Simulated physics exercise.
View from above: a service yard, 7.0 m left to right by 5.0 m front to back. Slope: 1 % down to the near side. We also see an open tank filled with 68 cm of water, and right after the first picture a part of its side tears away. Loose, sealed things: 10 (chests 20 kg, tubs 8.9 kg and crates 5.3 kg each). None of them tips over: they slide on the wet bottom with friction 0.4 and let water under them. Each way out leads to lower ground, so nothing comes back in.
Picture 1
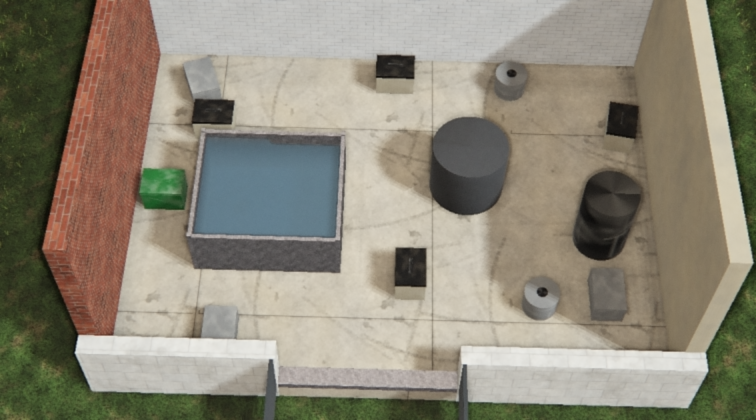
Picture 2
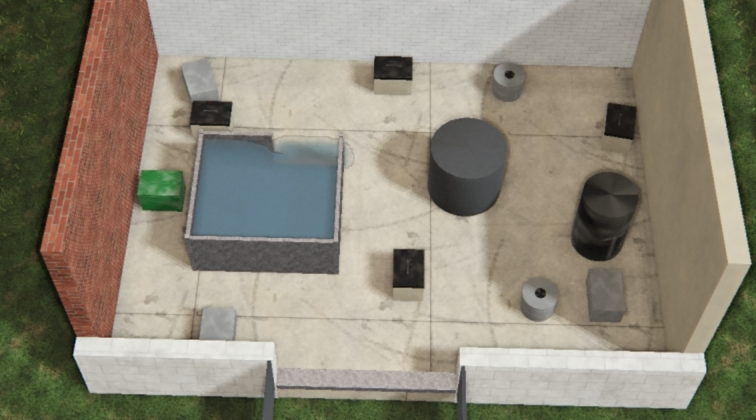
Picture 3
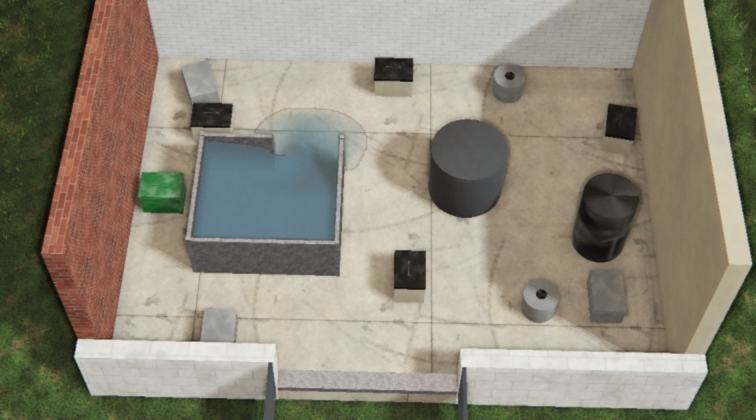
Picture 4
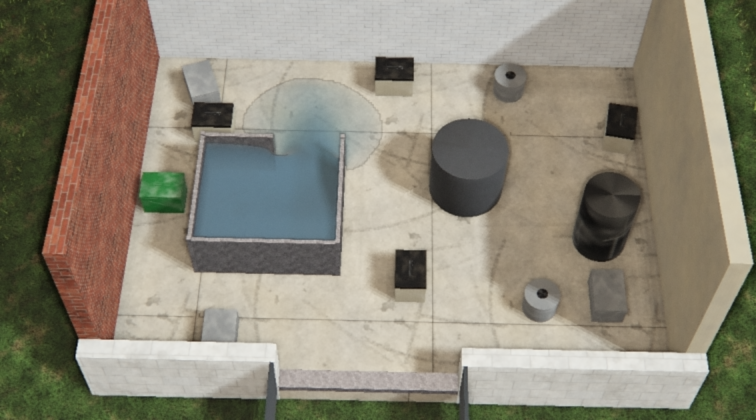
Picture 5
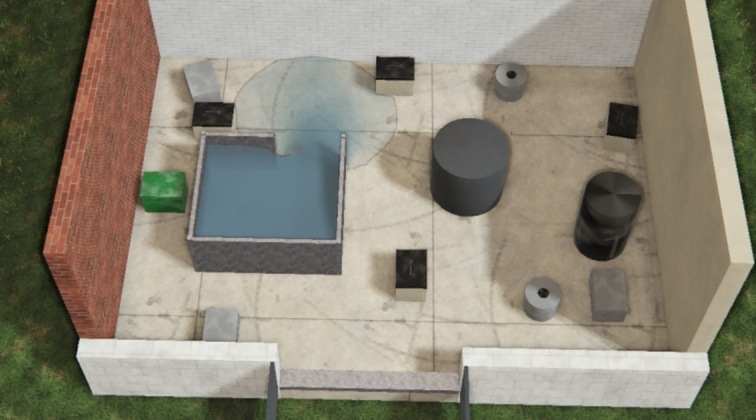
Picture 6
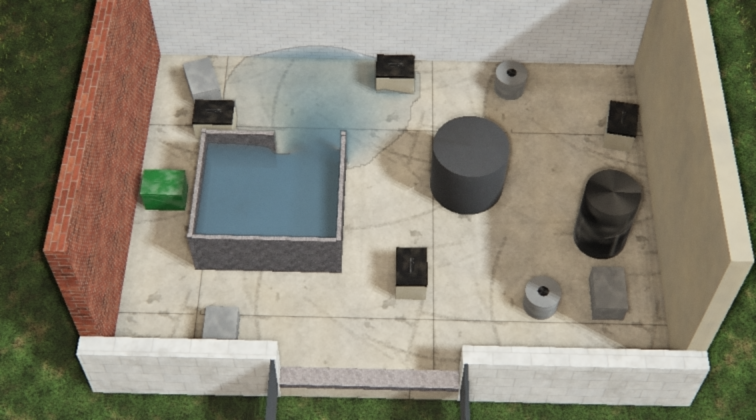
An open tank of water in a walled yard losing part of its far side, water spreading across the floor behind it.
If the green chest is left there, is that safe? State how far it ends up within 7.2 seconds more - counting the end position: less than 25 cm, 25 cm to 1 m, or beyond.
Movement: Big.
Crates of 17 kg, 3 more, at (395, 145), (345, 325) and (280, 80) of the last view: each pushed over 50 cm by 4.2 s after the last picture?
Going one by one: Not far enough, not far enough, too far.
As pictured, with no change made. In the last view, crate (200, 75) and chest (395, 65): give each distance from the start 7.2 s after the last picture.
Lab note - net shifts in order: 350 cm; 350 cm.
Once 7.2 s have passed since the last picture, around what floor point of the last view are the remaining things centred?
Around (446, 269).
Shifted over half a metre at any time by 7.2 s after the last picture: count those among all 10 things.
That makes 7.
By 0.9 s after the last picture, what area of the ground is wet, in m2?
About 10.5 m2.
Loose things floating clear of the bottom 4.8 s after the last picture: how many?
At that time, 5.
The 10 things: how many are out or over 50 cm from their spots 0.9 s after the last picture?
I count 1.
Then, 0.9 s after the last picture the green chest is near (163, 182), 0.0 m from its start, aground; 0 of 10 are out; 1 afloat.
Then, 2.8 s after the last picture the green chest is near (160, 228), 0.7 m from its start, aground; 0 of 10 are out; 3 afloat.
Then, 4.8 s after the last picture the green chest is near (209, 327), 2.3 m from its start, afloat; 0 of 10 are out; 5 afloat.
Then, 7.2 s after the last picture the green chest is near (321, 299), 2.8 m from its start, aground; 0 of 10 are out; 5 afloat.
